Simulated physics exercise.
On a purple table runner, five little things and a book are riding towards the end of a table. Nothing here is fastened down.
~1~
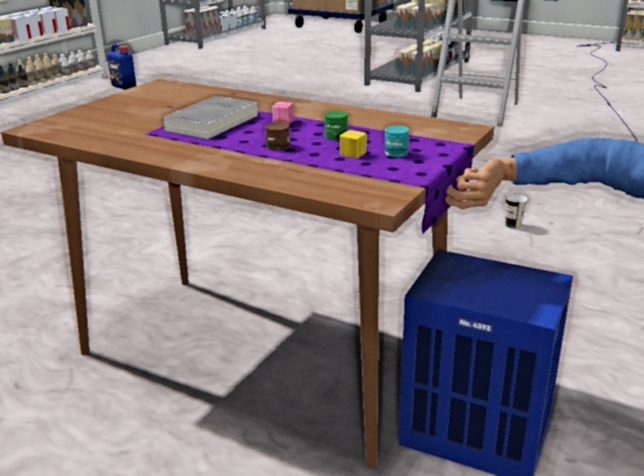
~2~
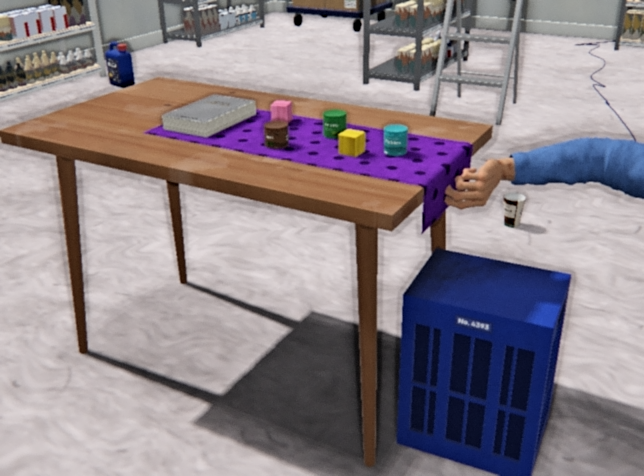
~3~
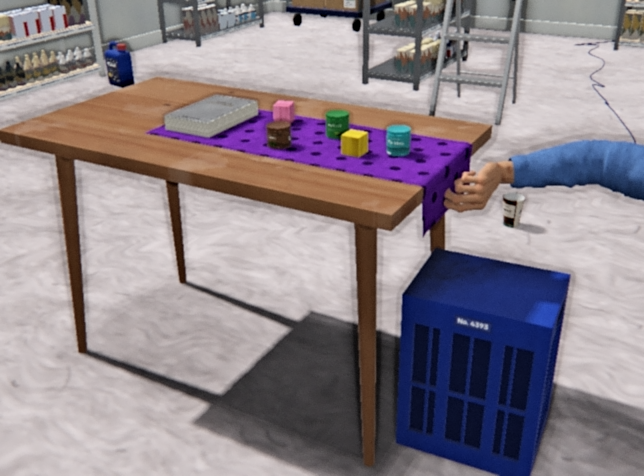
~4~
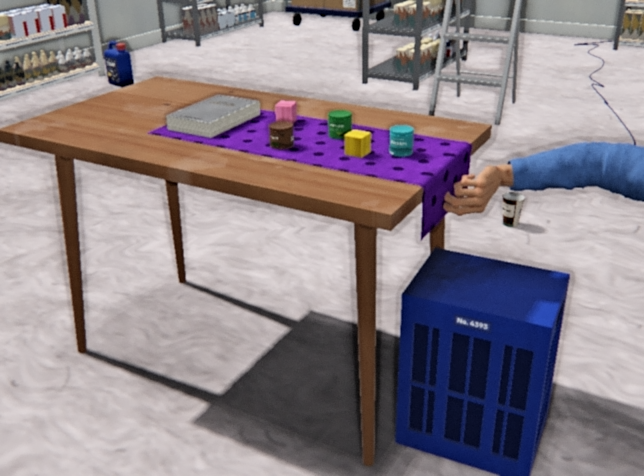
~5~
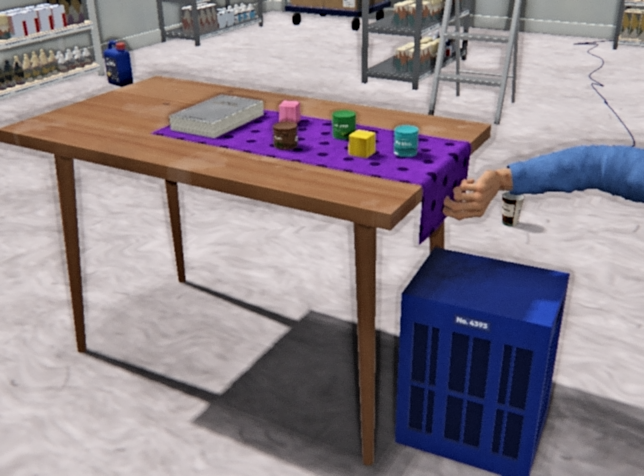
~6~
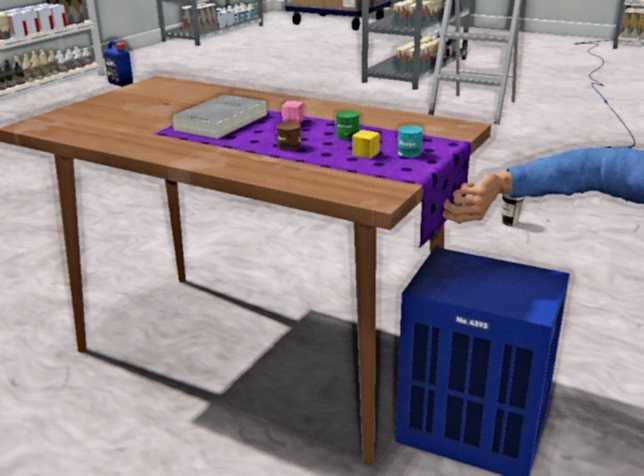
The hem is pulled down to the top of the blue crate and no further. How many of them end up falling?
I'd say the tally of dropped things is a lone one in the end.
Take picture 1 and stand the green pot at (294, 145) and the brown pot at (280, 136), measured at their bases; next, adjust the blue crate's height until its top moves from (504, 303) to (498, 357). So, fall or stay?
In the end the green pot is still on top and the brown pot is still on top.
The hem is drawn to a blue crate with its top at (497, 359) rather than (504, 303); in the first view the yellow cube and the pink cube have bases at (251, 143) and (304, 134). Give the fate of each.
The yellow cube ends up still on top and the pink cube ends up still on top.
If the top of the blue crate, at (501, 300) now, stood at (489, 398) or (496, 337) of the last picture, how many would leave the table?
Then 4, then 2.
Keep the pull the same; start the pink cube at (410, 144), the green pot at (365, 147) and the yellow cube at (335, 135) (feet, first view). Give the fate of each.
Outcome: Pink cube falls away, green pot stays aboard, yellow cube stays aboard.
Soon after, hem near (444, 252); all still up.
Then, hem on the crate; turquoise pot gone.
At rest, hem on the crate; turquoise pot gone. Over the edge go one.
